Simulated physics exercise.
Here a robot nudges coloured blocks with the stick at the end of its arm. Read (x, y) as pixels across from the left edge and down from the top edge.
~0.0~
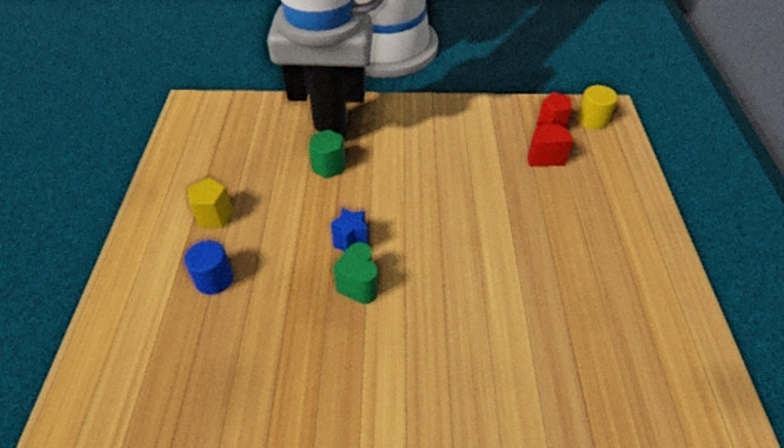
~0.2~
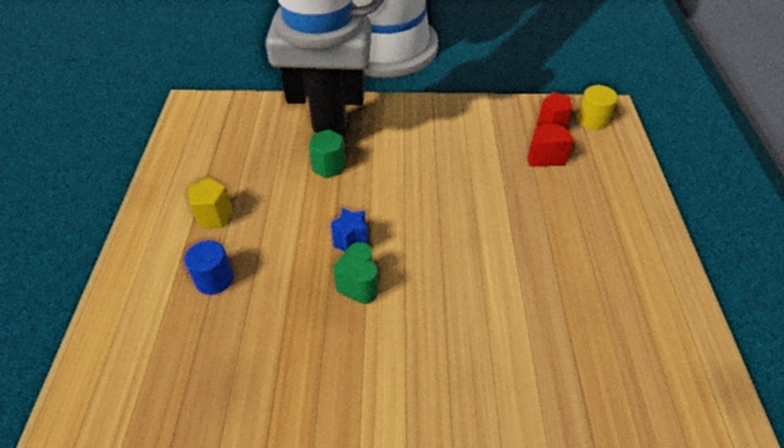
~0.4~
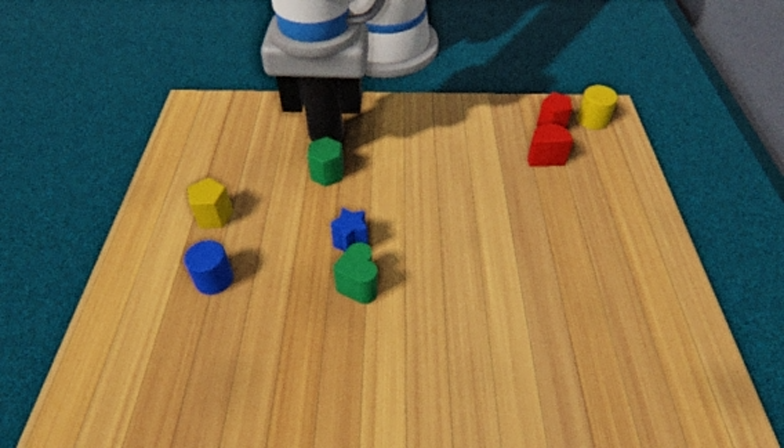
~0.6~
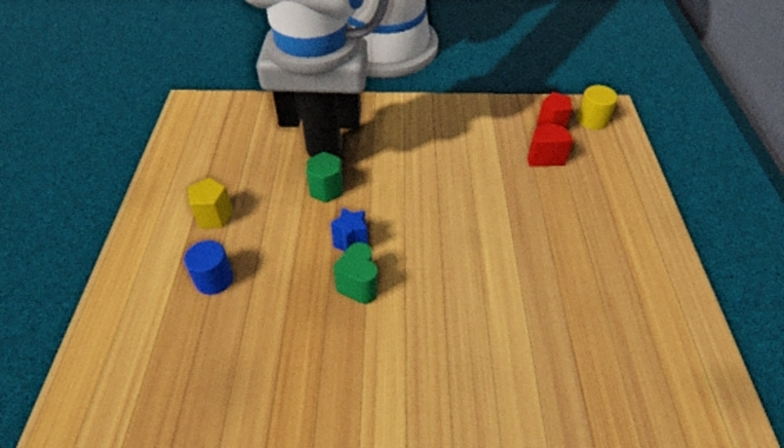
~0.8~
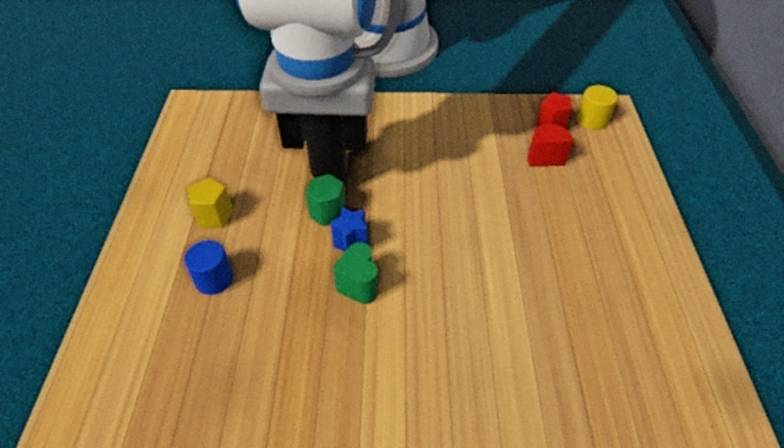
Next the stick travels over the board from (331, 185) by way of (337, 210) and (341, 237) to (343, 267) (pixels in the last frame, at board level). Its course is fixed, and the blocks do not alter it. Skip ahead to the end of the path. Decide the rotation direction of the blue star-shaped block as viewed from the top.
From the top: Counterclockwise.
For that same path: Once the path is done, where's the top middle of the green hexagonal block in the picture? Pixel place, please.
The centre of its top face lies at (304, 265).
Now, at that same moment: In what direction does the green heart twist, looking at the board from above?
It goes clockwise.
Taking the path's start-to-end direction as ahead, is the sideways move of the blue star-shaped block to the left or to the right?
Slides left.
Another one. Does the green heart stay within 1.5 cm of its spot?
No, it doesn't check out.
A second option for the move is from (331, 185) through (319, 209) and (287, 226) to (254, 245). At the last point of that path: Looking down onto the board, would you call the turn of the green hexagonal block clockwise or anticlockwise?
Overhead view: Anti-clockwise.
The first path, step by step. One third of the way, stick (335, 196); green hexagonal block (321, 213), turned 30° clockwise; blue star-shaped block (354, 226).
Two thirds of the way, stick (340, 224); green hexagonal block (314, 240), turned 65° clockwise; blue star-shaped block (358, 236), turned 45° anticlockwise; green heart (362, 268), turned 25° clockwise.
At the end, stick (342, 252); green hexagonal block (304, 265), turned 100° clockwise; blue star-shaped block (372, 257), turned 70° anticlockwise; green heart (374, 288), turned 50° clockwise.
